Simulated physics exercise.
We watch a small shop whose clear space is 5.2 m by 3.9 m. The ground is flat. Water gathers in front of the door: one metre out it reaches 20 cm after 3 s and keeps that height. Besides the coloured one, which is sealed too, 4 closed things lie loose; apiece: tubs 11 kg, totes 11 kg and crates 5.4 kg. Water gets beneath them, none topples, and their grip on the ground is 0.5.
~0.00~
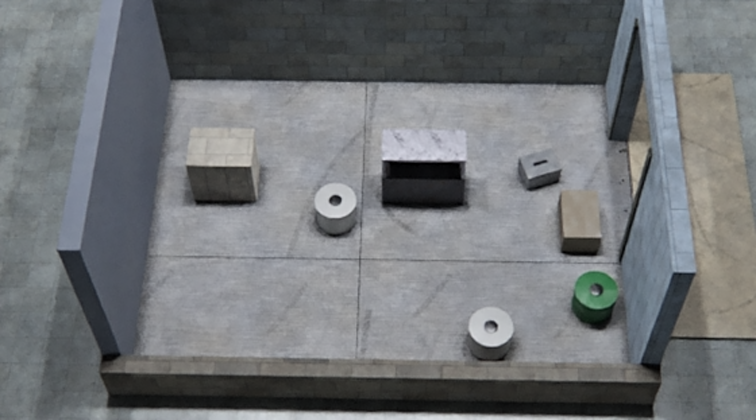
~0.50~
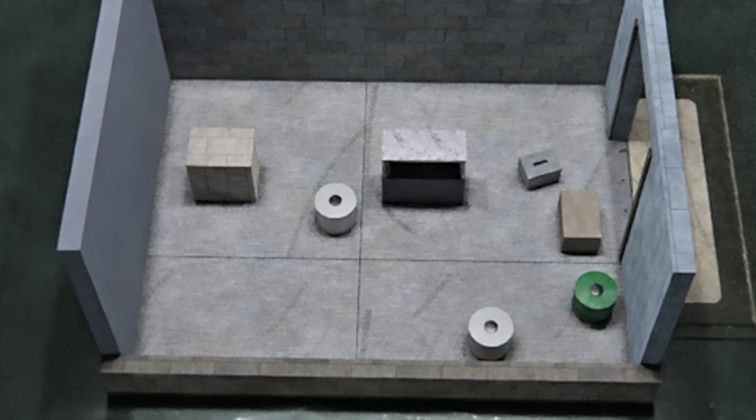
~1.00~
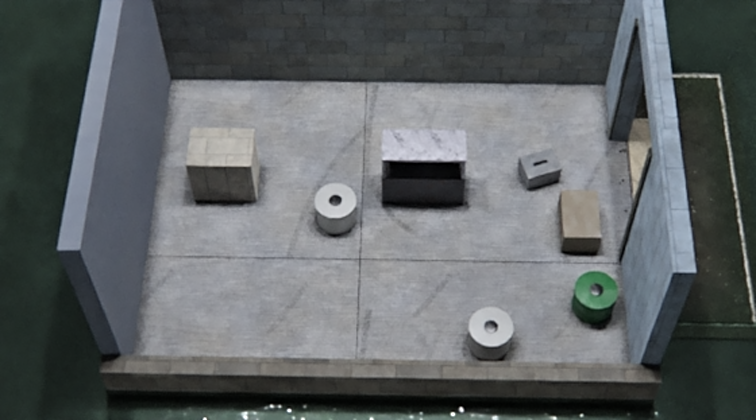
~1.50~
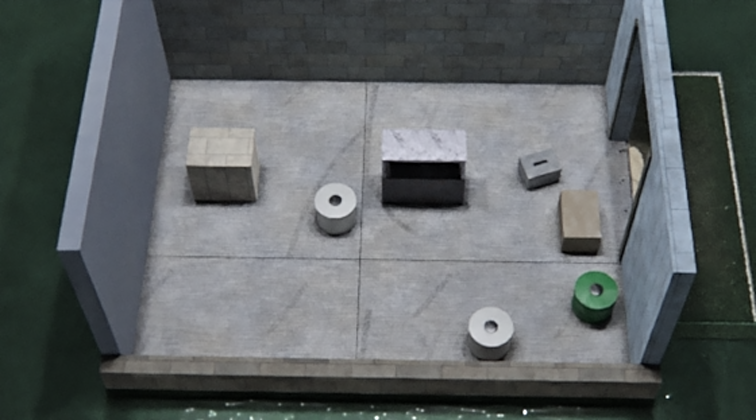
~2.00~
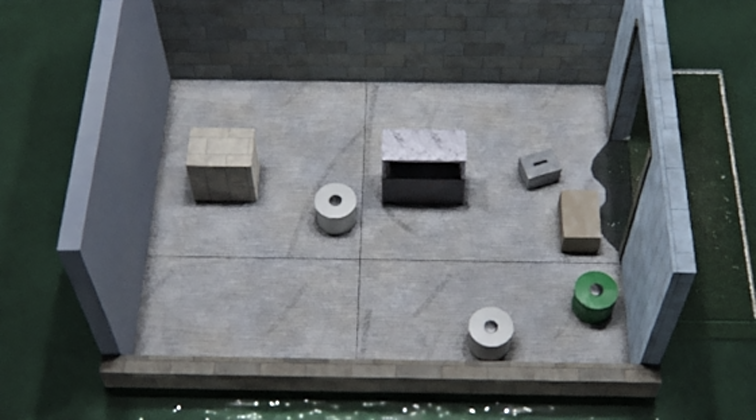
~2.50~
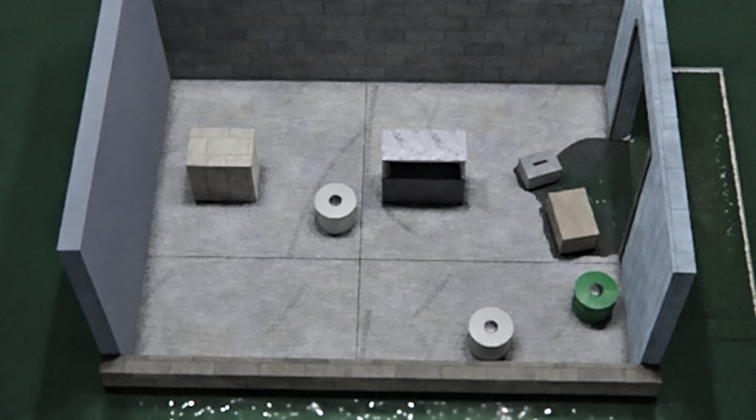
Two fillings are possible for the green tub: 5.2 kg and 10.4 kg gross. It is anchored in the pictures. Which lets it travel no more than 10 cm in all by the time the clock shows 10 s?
Verdict: The smaller load will do.
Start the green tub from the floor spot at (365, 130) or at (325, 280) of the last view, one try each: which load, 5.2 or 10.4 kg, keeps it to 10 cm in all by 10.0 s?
In turn: Neither holds; neither holds.
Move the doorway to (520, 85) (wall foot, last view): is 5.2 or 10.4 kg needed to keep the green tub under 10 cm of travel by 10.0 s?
Then neither load is enough.
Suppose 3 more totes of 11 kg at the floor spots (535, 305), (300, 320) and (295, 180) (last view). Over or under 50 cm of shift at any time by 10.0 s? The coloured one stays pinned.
In turn: Under, under, under.
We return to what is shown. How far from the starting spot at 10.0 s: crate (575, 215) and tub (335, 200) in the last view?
In that order: 450 cm, 10 cm.
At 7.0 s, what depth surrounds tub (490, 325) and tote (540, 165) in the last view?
Roughly 3 and 5 cm.
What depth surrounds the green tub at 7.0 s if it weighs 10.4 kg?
About 1 cm.
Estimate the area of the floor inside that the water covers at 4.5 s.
Some 8.5 m2.
After 3.5 s the green tub would be 0 cm from its start with 5.2 kg and 0 cm from its start with 10.4 kg; 0 cm of water round it then.
After 4.5 s the green tub would be 0 cm from its start with 5.2 kg and 0 cm from its start with 10.4 kg; 1 cm of water round it then.
After 7.0 s the green tub would be 0 cm from its start with 5.2 kg and 0 cm from its start with 10.4 kg; 1 cm of water round it then.
After 10.0 s the green tub would be 0 cm from its start with 5.2 kg and 0 cm from its start with 10.4 kg; 3 cm of water round it then.
